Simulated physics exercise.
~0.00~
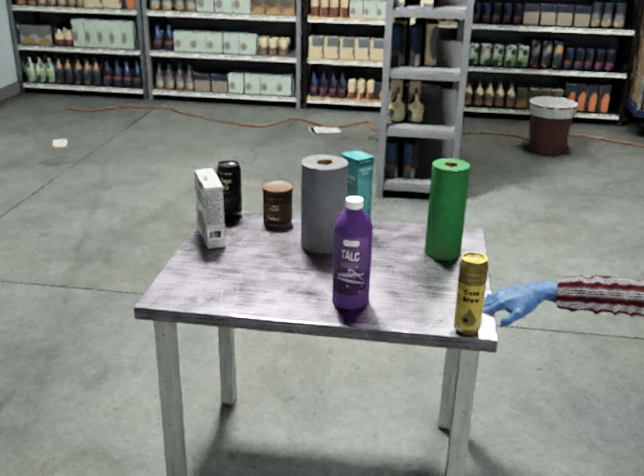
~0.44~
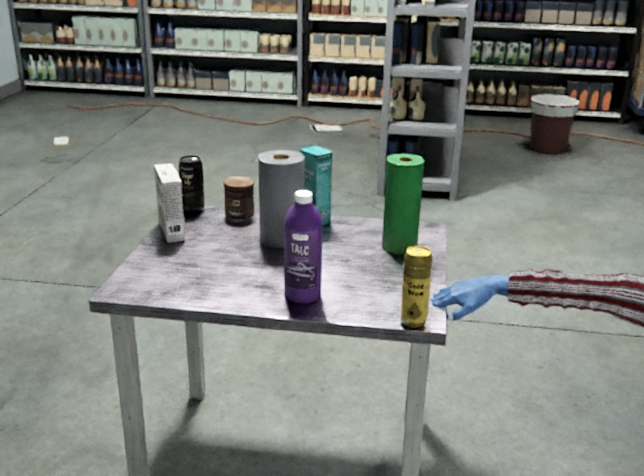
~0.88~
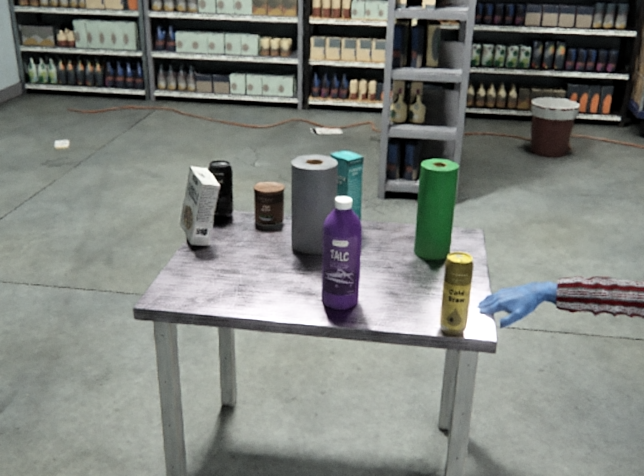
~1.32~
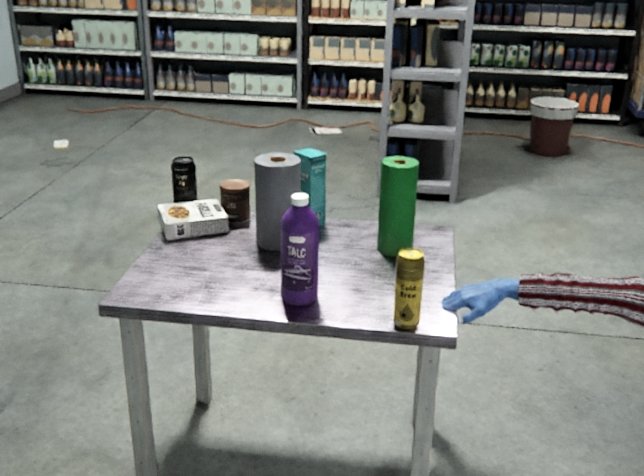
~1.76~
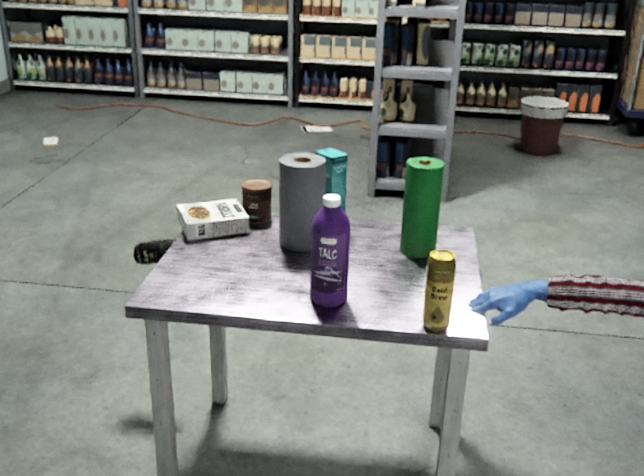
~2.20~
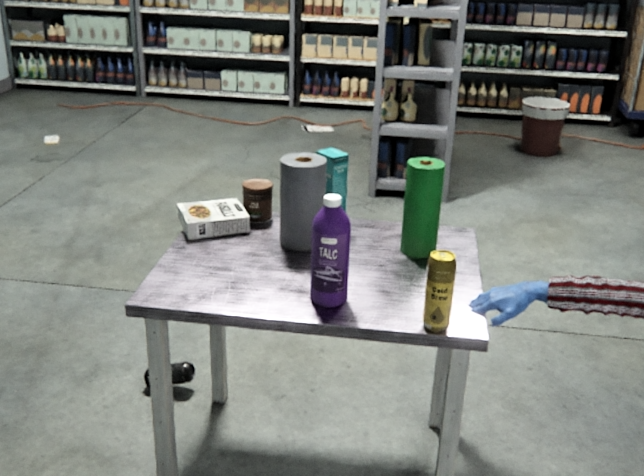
In this clip, a table of containers and rolls shifts left and right beside a blue-gloved hand; the white packet tips and falls flat, then the black can drops off the left side to the floor, while the other items stay upright on the table.
